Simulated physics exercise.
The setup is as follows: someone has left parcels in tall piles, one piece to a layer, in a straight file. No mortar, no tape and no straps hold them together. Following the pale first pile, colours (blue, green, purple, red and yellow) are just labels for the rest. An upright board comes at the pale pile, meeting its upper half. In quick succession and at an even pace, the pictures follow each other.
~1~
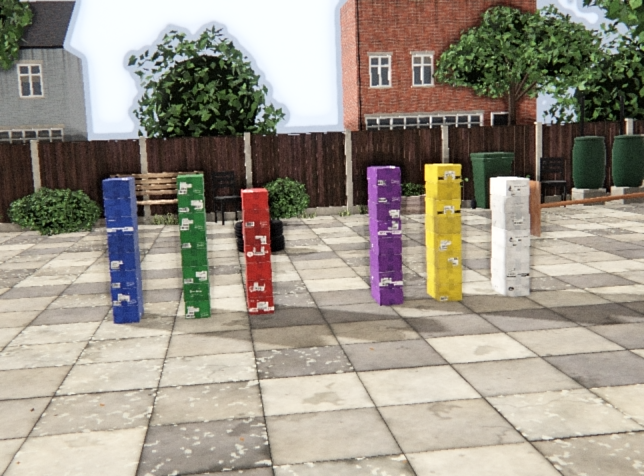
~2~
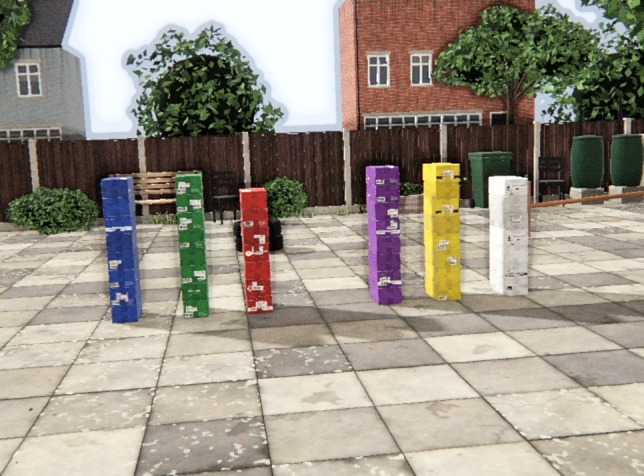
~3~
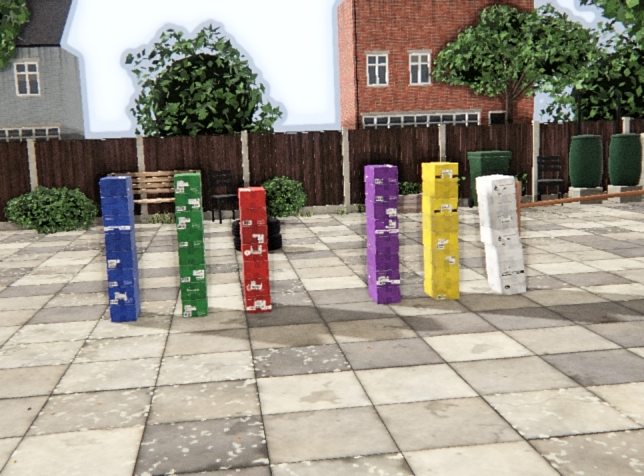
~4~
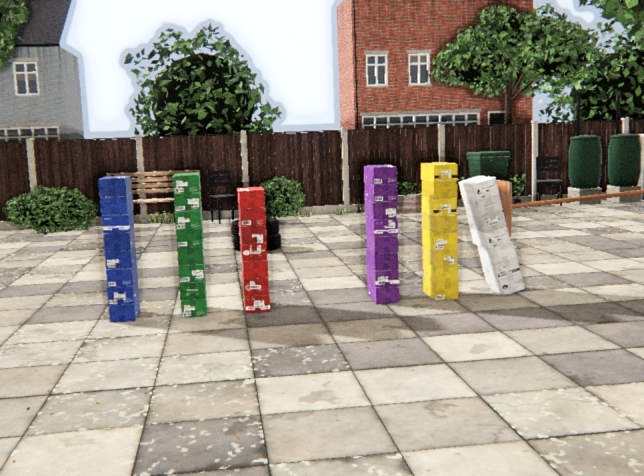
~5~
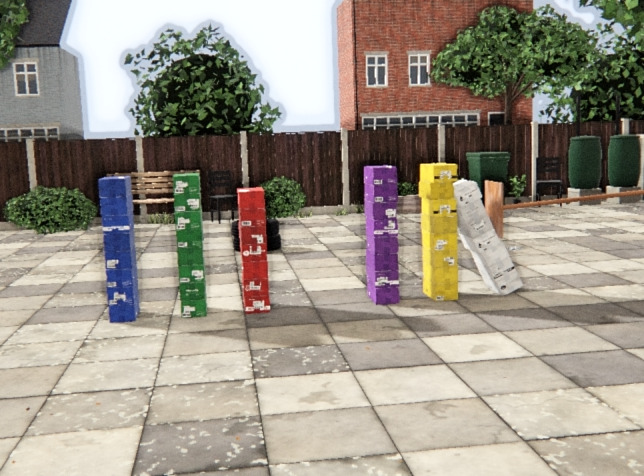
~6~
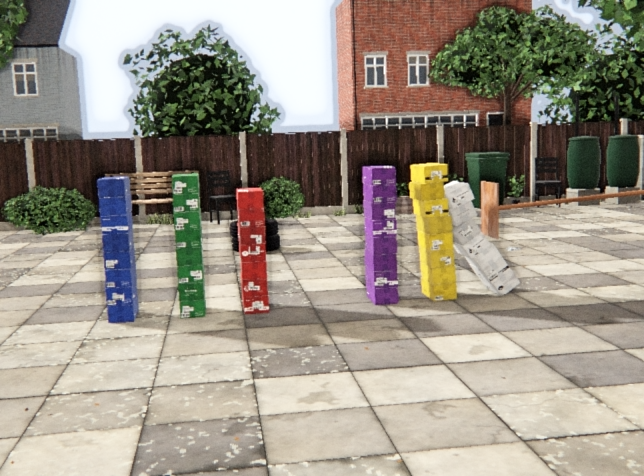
On a paved patio before a wooden fence, six coloured stacks of parcels stand in a row as an upright board behind the white stack on the right pushes it leftward until it leans against the yellow stack, which tilts slightly.
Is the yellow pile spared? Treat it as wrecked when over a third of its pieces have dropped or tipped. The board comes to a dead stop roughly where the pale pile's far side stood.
No, it is wrecked.
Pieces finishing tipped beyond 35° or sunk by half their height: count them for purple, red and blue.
Colour by colour, that's purple at 8, red at 6, and blue at 7.
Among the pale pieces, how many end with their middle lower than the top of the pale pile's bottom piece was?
Pale pieces: 3.
Shortly afterwards, 7 of the pale pile down; none of the 8 yellow parcels down (0 of 39 in all colours); top yellow parcel tilted clearly; top purple parcel tilted barely.
Next, 7 of the pale pile down; 8 of the 8 yellow parcels down (16 of 39 in all colours); top yellow parcel tilted steeply, some three heights lower; top purple parcel tilted well over, some two heights lower.
Some moments later, 7 of the pale pile down; 8 of the 8 yellow parcels down (22 of 39 in all colours); top yellow parcel tilted steeply, some five heights lower; top red parcel tilted steeply, some two heights lower.
Afterwards, 7 of the pale pile down; 8 of the 8 yellow parcels down (37 of 39 in all colours); top yellow parcel tilted steeply, some five heights lower; top green parcel on its side.
In the end, 7 of the pale pile down; 8 of the 8 yellow parcels down (37 of 39 in all colours); top yellow parcel tilted steeply, some five heights lower; top green parcel upside down. From the last view, middles, top yellow parcel near (294, 268).
